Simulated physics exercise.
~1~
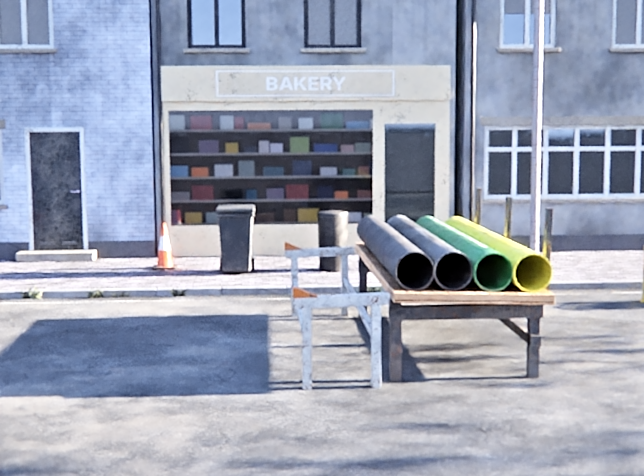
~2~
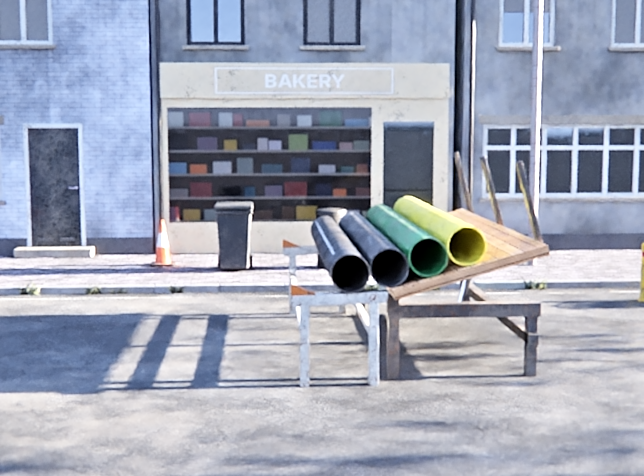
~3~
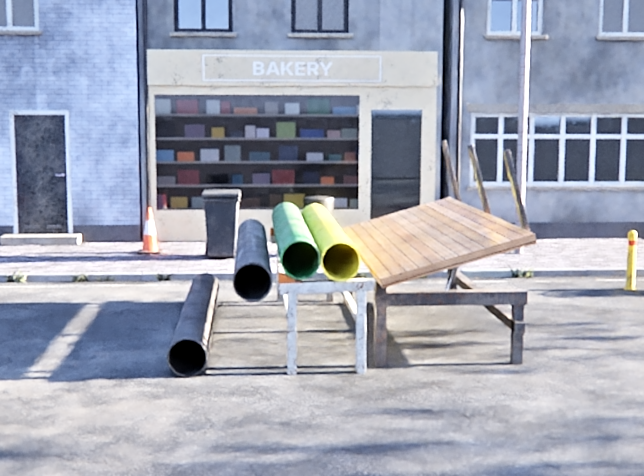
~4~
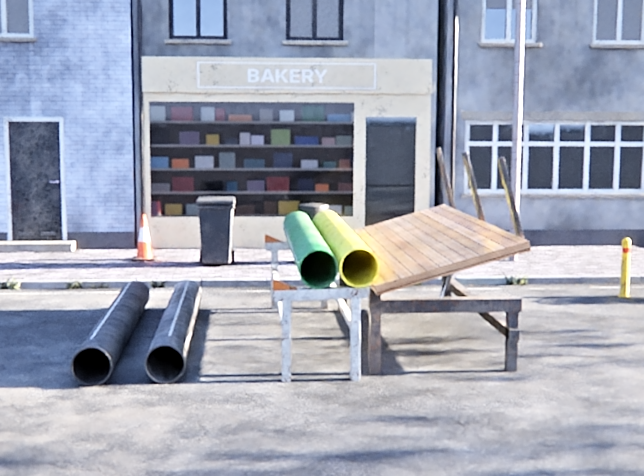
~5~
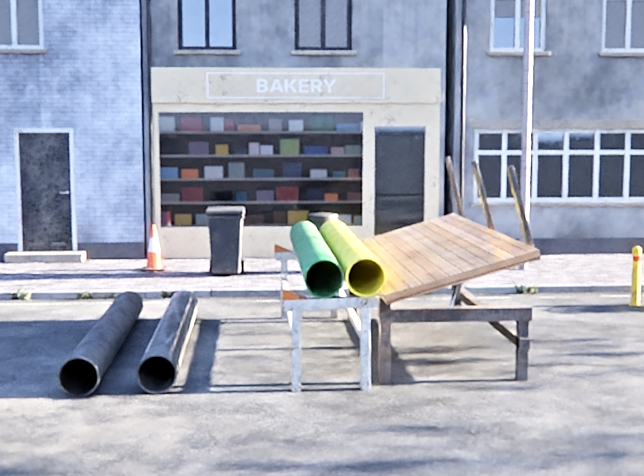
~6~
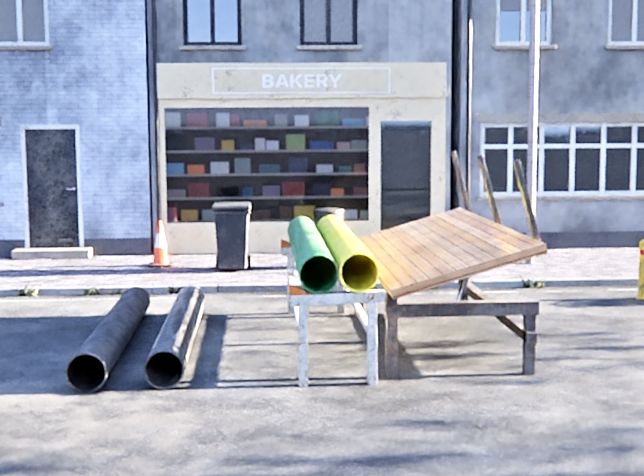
In this clip, a wooden deck tilts up on its right side in front of a bakery, sending four hollow pipes rolling left onto a pale rack. Two dark pipes drop off onto the ground at left, while the green and yellow ones stay on the rack.
